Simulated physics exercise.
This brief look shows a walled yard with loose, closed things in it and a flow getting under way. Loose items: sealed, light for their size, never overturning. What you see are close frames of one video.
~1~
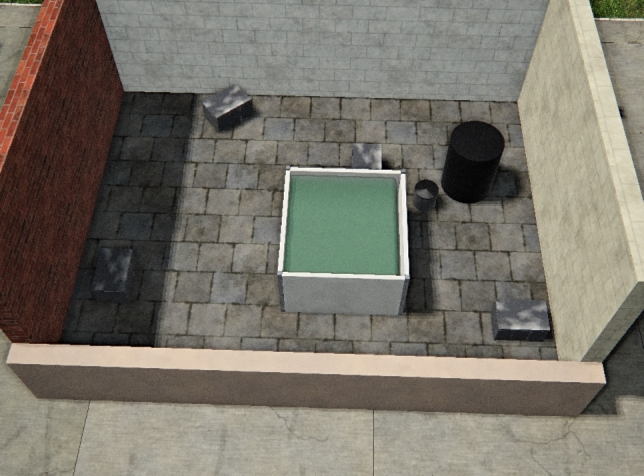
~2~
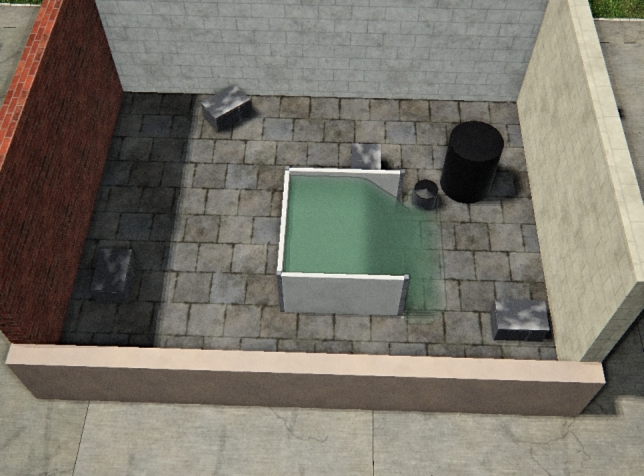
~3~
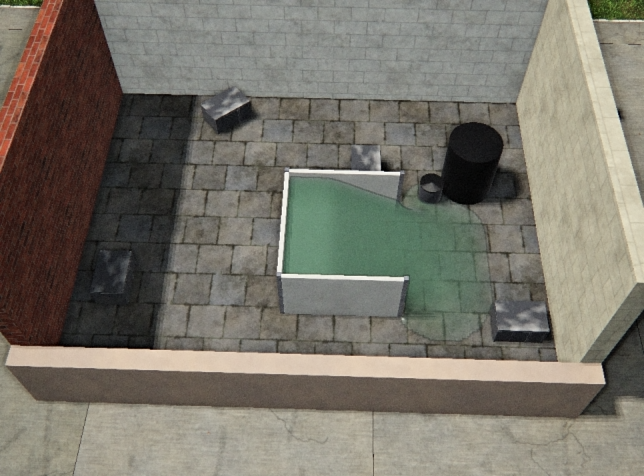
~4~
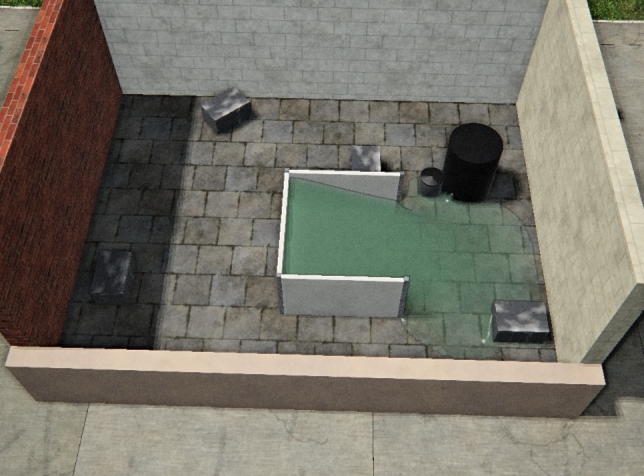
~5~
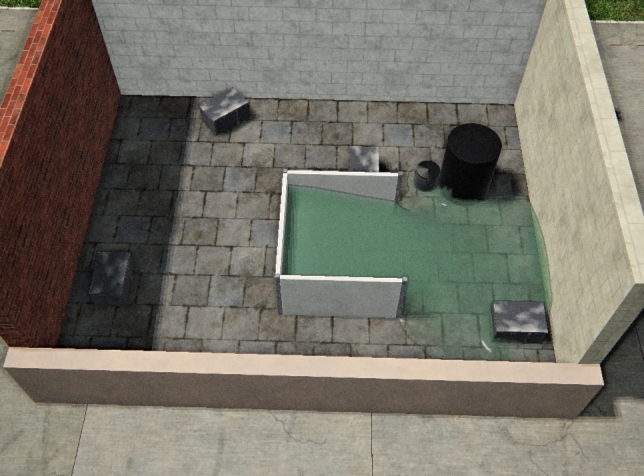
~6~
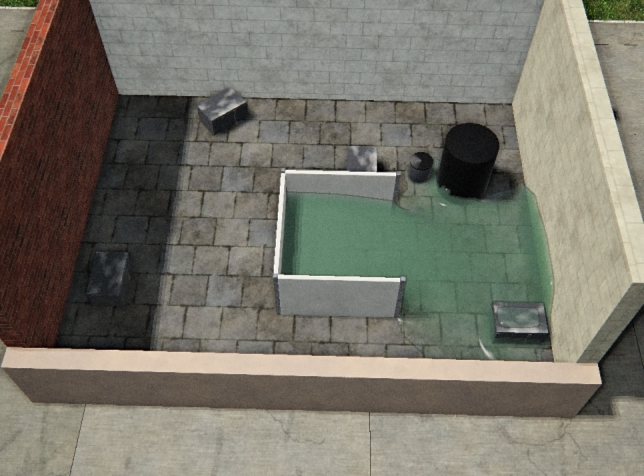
In a walled yard paved with stone, green liquid stands in a square, pale-walled tank among scattered blocks and a black drum. The tank's right side opens and the liquid spreads rightward across the paving, nudging a small dark pail slightly backward, then surrounds the right-hand block and reaches the right wall.
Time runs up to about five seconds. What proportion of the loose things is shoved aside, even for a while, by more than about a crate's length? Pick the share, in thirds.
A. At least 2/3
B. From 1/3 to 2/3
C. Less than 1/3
(B) From 1/3 to 2/3.
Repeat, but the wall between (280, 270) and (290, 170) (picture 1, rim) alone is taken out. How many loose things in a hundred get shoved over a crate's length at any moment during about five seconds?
It comes to some 40 per cent.
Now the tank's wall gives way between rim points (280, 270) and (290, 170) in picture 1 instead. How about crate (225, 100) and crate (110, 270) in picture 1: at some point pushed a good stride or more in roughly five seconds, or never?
The first one went the full distance, the second went the full distance.
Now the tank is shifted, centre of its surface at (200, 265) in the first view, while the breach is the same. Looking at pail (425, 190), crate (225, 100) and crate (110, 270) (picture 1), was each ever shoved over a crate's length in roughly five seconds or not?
Item one travelled far enough, item two not displaced far, item three not displaced far.
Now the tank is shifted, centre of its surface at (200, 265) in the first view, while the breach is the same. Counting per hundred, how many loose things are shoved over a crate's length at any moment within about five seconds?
Around 60 in a hundred.
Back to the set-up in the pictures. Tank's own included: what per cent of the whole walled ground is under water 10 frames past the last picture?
Roughly 40 per cent.
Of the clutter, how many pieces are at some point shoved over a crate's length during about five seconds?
Count: 2.
A moment on, 1 of 5 are well off their spots; 1 afloat.
Next, 2 of 5 are well off their spots; 1 afloat.
Later, 2 of 5 are well off their spots; 1 afloat.
In the end, 2 of 5 are well off their spots, and 2 have been at some point; 1 afloat.
